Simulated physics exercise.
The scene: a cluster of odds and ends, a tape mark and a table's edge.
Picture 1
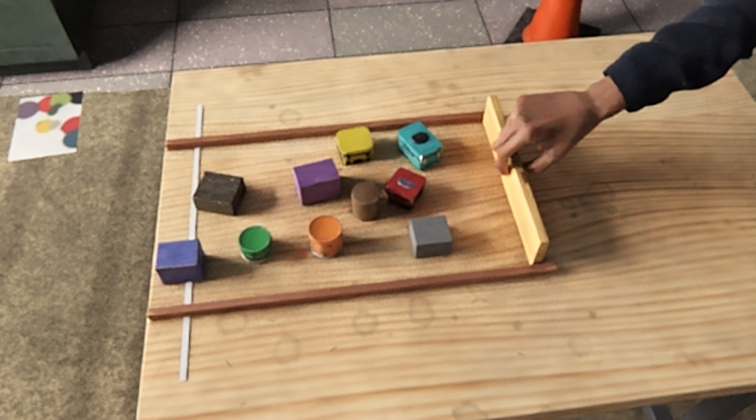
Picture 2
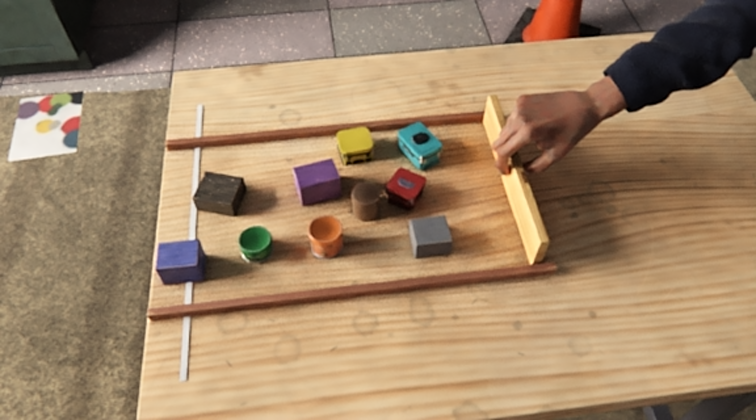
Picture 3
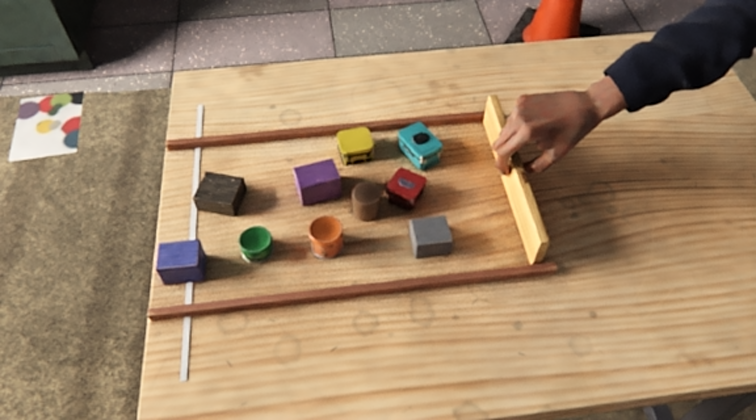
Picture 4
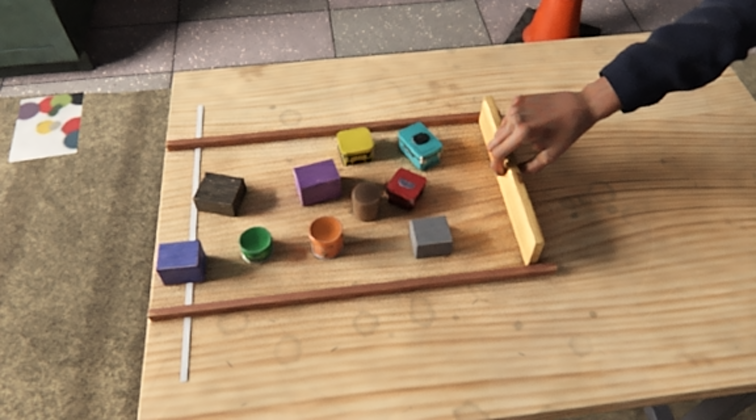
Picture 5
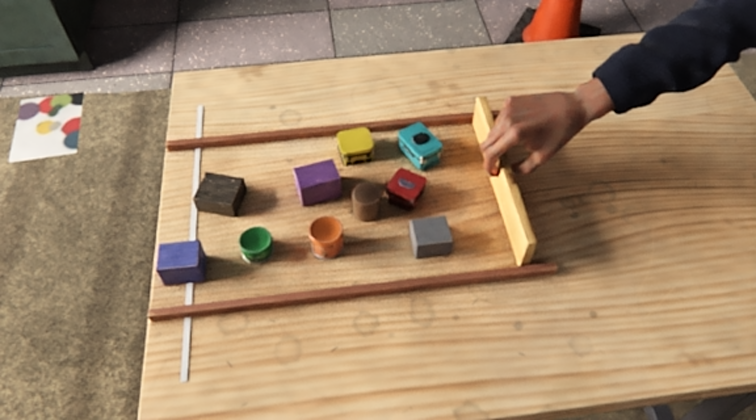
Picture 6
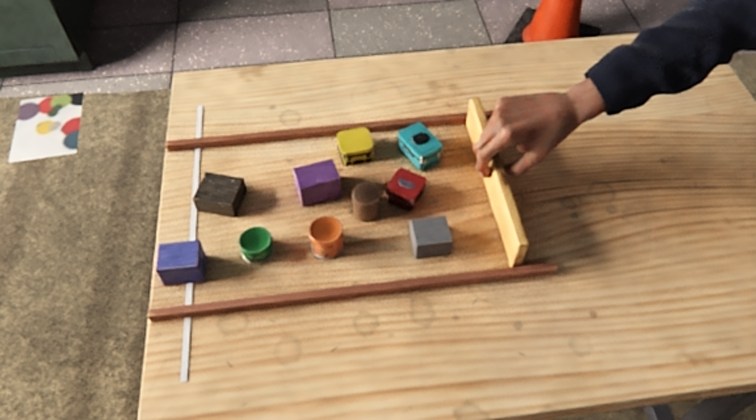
A hand slides a wooden board slightly left toward a cluster of small colourful objects.
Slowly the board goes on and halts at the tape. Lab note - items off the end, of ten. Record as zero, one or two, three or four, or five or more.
Recorded: Five or more.
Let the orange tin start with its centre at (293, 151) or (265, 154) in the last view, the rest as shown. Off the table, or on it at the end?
Results in order - down; down.
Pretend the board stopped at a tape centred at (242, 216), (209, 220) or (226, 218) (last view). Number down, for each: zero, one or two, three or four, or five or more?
Taking the three places in turn, it would be just one or two; 3 or 4; either one or two.
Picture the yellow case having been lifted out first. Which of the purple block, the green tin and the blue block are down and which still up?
Purple block down, green tin down, blue block down.
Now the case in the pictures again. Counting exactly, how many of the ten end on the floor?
The number that fall is 6.
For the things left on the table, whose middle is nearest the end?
Brown lid.
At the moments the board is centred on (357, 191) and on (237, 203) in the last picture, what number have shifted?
Answer - first 7, then 10.
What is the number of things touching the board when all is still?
3.
Soon after, none off yet; blue block at rest near (182, 263); black block at rest near (220, 195); green tin at rest near (257, 245).
Then, none off yet; blue block moved a little near (170, 264); black block moved a little near (208, 201); green tin moved about its own width near (204, 246).
At rest, the number that fall off is five or more; fallen, yellow case, orange tin, purple block, green tin, black block and blue block.
